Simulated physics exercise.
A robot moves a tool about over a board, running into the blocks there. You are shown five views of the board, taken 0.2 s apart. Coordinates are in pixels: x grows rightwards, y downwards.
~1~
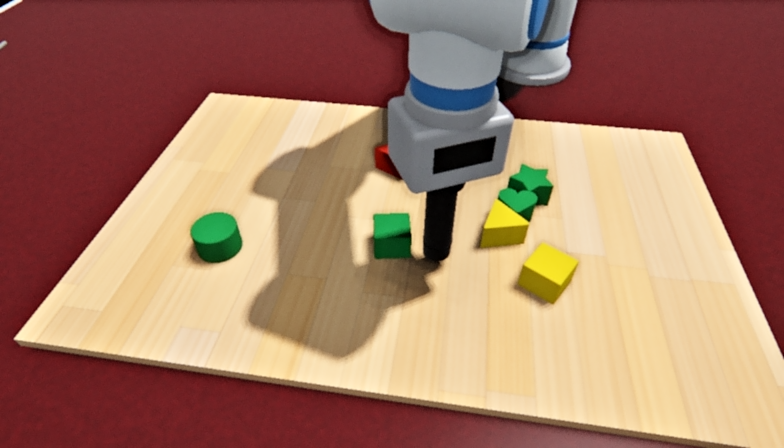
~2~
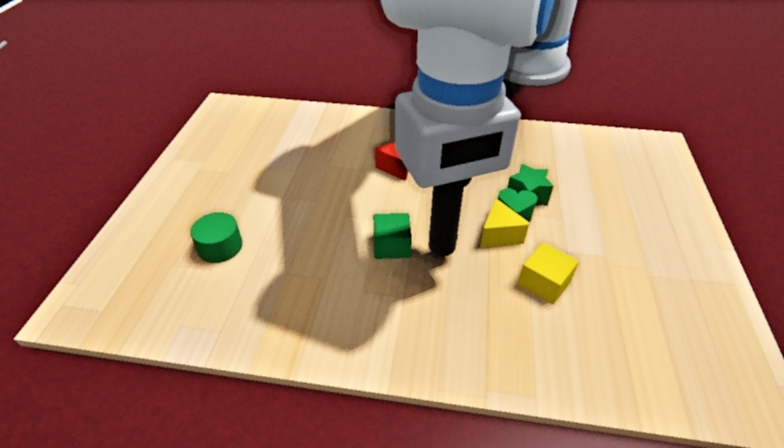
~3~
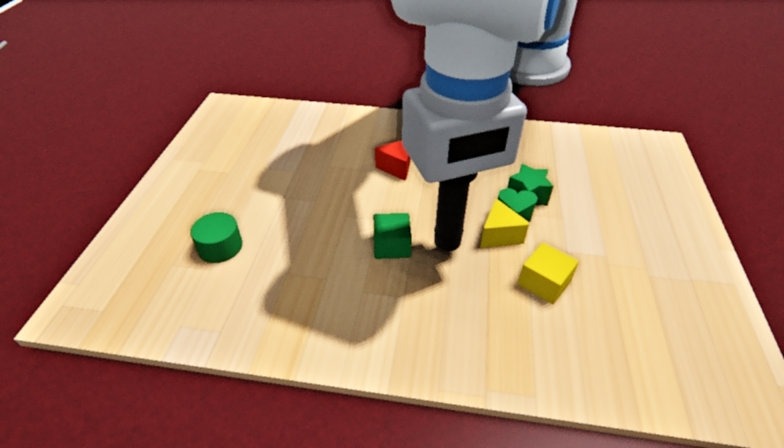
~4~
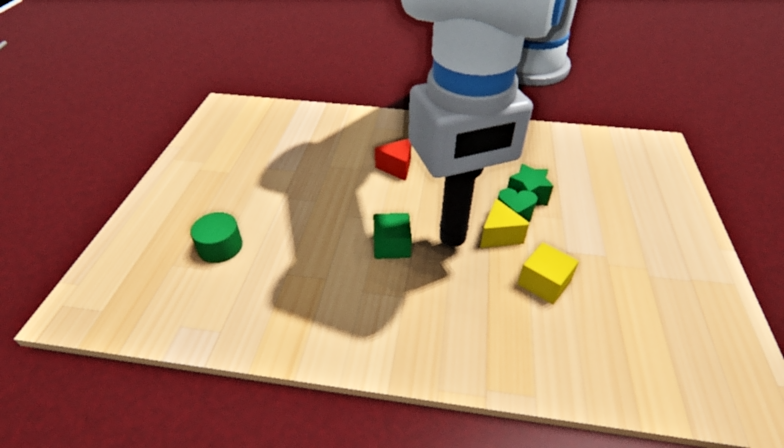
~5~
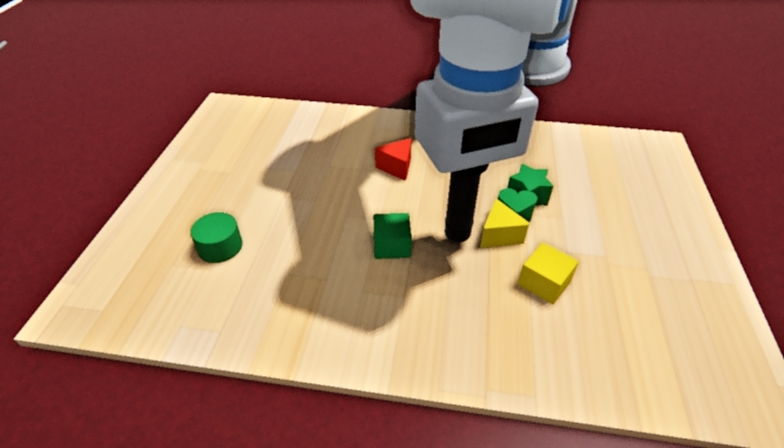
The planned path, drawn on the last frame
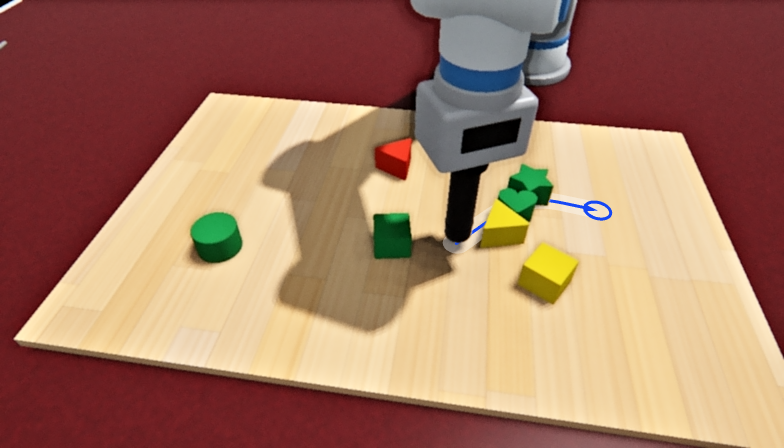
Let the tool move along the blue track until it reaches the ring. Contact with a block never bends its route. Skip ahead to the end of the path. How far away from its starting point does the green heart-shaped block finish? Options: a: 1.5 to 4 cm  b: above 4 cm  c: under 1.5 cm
Correct choice: B.
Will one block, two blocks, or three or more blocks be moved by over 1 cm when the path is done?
Three or more move.
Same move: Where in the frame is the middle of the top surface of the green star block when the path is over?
The middle of its top is at (574, 162).
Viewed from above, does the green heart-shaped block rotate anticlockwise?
No, I don't think so.
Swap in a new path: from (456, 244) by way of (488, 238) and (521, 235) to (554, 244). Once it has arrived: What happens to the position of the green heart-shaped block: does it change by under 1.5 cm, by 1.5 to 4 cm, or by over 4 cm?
The middle band: 1.5 to 4 cm.
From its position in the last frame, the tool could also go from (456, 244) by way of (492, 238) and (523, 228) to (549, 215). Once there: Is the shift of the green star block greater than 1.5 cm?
In short: Yes.
Drawn move, from (456, 244) via (496, 216) and (540, 200), ending at (598, 210).
The first path, step by step. One third of the way, tool at (498, 207); yellow three-sided block at (517, 216), turned 10° clockwise; green heart-shaped block at (533, 198).
Two thirds of the way, tool at (544, 191); yellow three-sided block at (518, 216), turned 15° clockwise; green heart-shaped block at (561, 197), turned 110° clockwise; green star block at (565, 164), turned 45° anticlockwise.
At the end, tool at (601, 201); green square block still; yellow three-sided block at (518, 216), turned 15° clockwise; green heart-shaped block at (569, 200), turned 140° clockwise; green star block at (574, 162), turned 75° anticlockwise.
